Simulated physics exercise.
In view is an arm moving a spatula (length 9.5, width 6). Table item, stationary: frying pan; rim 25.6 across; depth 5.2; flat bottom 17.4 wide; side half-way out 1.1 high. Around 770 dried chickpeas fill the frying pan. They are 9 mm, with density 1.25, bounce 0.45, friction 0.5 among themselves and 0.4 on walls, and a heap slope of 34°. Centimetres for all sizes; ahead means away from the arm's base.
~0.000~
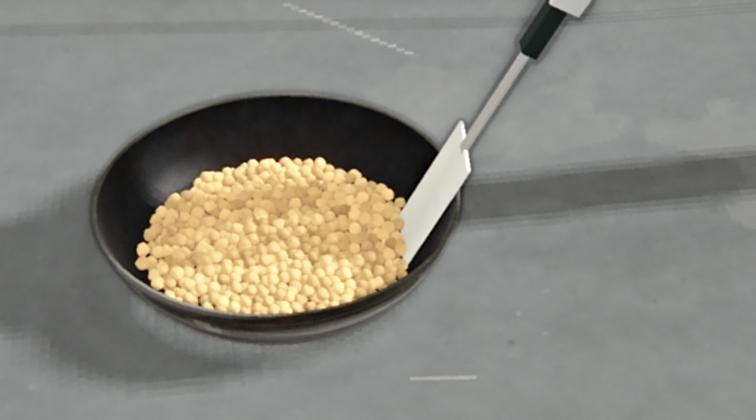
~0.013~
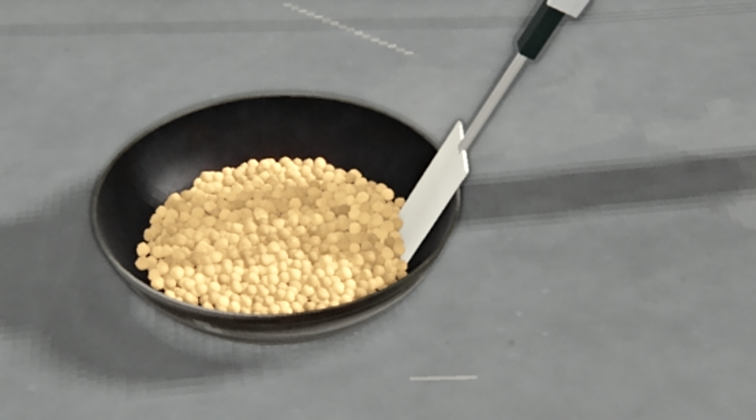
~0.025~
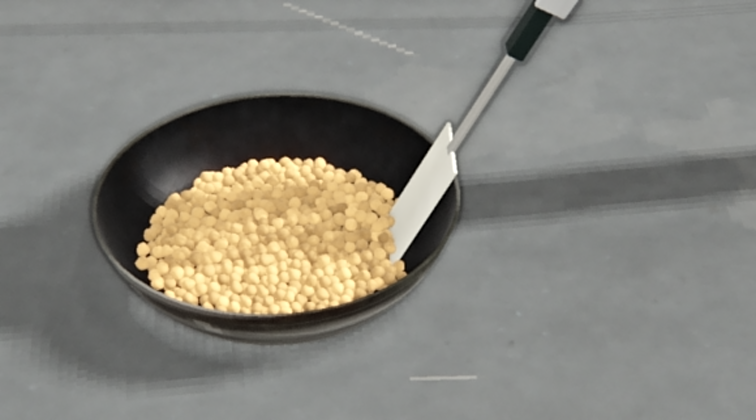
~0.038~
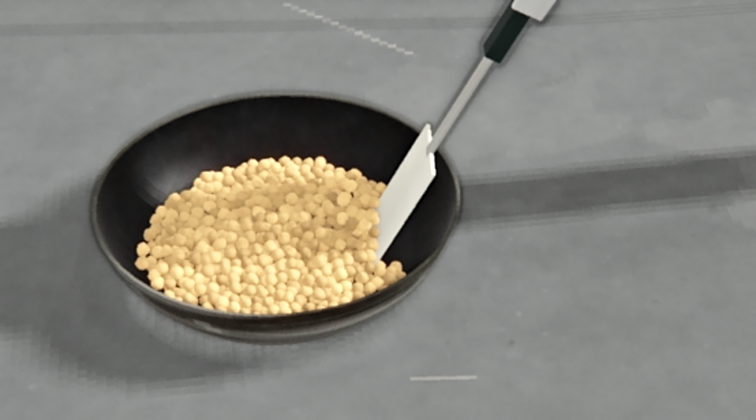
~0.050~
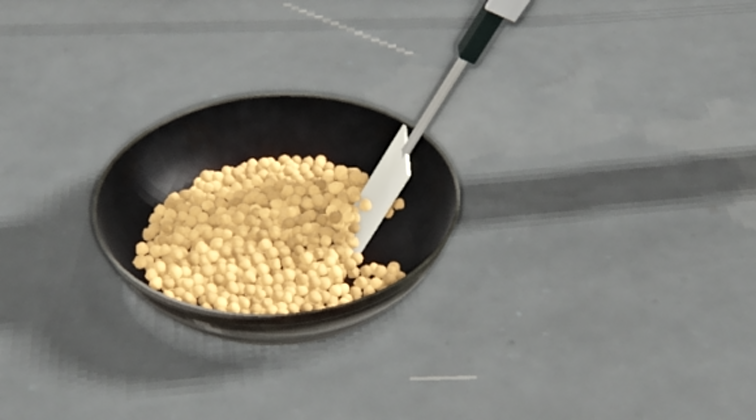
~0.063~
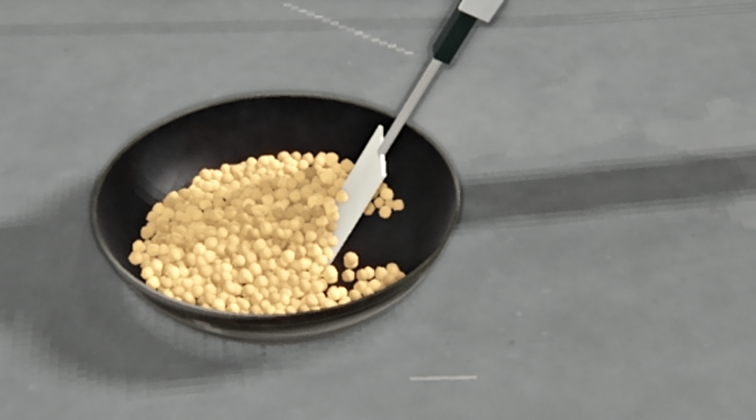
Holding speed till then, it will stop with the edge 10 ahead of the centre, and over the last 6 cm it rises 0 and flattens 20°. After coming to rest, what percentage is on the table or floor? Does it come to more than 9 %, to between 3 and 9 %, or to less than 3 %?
It comes to more than 9 %.
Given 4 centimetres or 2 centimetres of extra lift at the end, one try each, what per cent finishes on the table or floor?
Result, in order: Approx. 15 % and 20 %.
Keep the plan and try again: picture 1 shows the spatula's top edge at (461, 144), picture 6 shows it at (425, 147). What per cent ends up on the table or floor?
Around 5 per cent finishes on the table or floor.
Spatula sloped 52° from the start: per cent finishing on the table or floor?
Somewhere around 10 per cent would end on the table or floor.
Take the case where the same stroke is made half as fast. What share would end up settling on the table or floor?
Then around 5 percent would finish on the table or floor.
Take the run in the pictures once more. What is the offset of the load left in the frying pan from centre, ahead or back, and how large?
It rests close to 3.5 centimetres ahead of centre.
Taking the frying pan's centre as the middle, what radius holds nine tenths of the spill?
That works out to near 35 cm.
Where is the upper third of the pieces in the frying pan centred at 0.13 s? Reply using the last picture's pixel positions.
I'd say close to (205, 220).
After 0.09 s, sloping 63°, highest piece 7 above the table; 767 in the frying pan.
After 0.13 s, sloping 58°, highest piece 9 above the table; 767 in the frying pan.
After 0.34 s, sloping 43°, highest piece 17 above the table; 651 in the frying pan, 56 on the table or floor, 60 on the blade or in flight.
After 1.39 s, sloping 43°, highest piece 5 above the table; 651 in the frying pan, 116 on the table or floor.
In the end, 651 in the frying pan, 116 on the table or floor. That is 15 % on the table or floor.
